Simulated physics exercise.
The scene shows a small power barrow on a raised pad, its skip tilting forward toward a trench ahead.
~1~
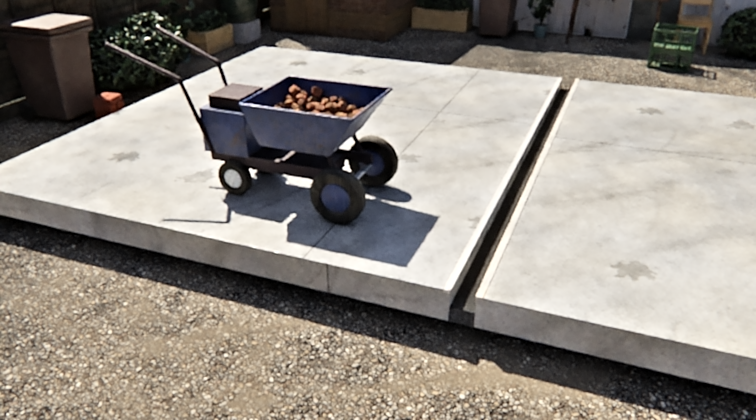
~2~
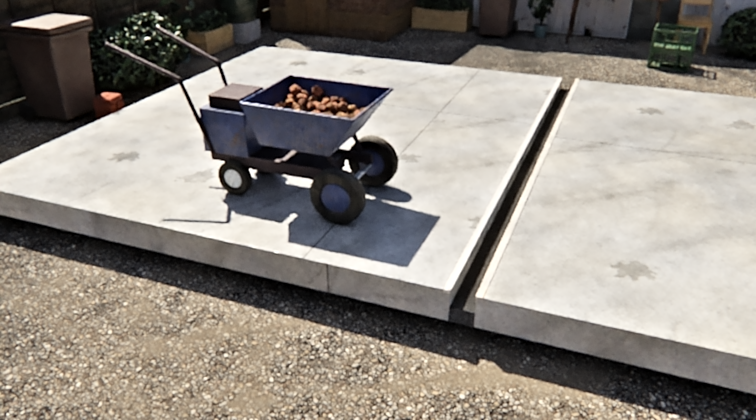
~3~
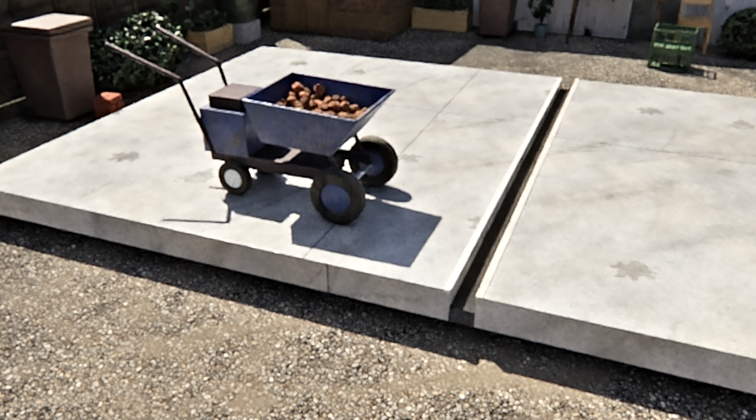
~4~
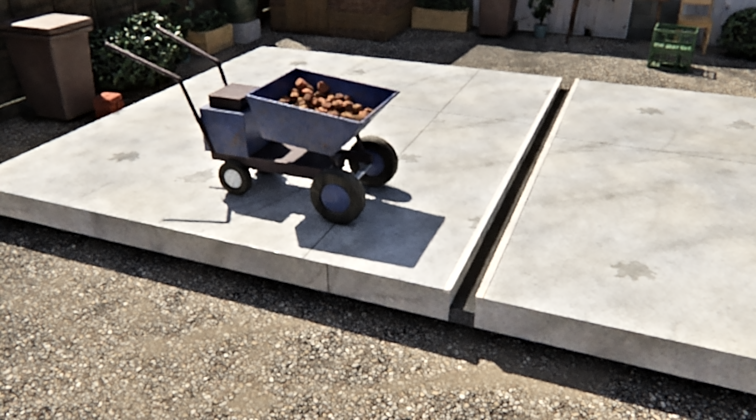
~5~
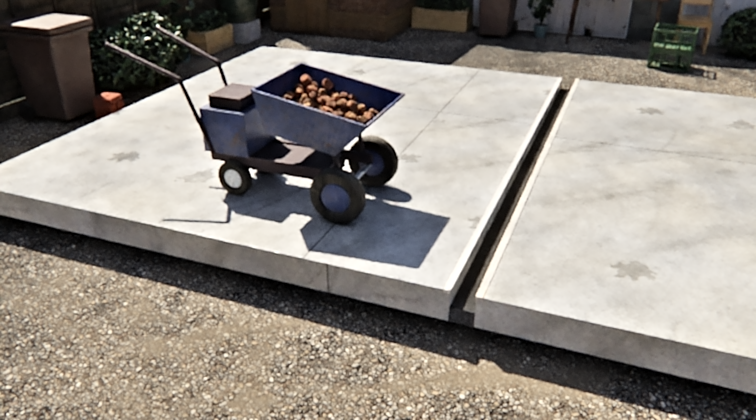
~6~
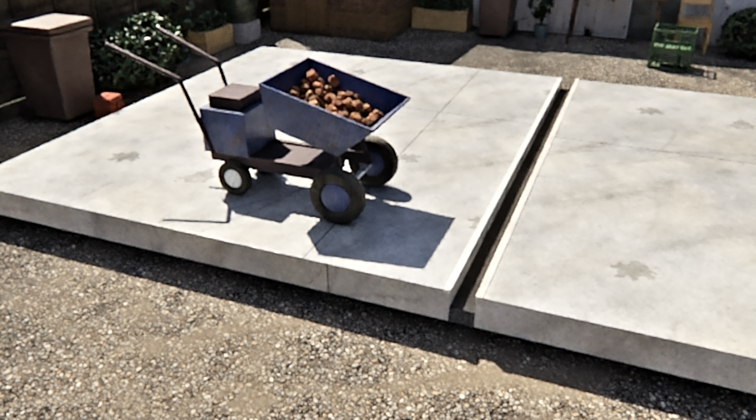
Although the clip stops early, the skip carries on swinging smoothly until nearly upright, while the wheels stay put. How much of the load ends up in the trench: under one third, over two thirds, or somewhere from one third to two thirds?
The trench is given below a third of what is tipped.
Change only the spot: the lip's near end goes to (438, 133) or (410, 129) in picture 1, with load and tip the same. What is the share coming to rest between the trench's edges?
The share would be near 0 percent, and then near 40 percent.
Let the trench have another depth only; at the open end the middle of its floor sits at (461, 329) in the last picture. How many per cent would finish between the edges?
Estimated share: Approx. 20 %.
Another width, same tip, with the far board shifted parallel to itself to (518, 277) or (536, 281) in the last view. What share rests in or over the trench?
You'd get 20 % in the first case and 20 % in the second.
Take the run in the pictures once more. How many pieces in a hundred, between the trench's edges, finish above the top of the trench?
The answer is close to 5 per cent.
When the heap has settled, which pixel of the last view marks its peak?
The top settles at about (451, 202).
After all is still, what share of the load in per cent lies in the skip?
Estimate: Some 5 %.
Soon after the last picture, skip tipped steeply; all in the skip.
A little later, skip tipped steeply; nearly all in the skip; a small part short of the trench; a stray few falling.
Later still, skip tipped right over; about a third in the skip; about half short of the trench; a small part in or heaped over the trench; a stray few beyond it.
By the end, skip tipped right over; a small part in the skip; most short of the trench; about a quarter in or heaped over the trench; a stray few beyond it.
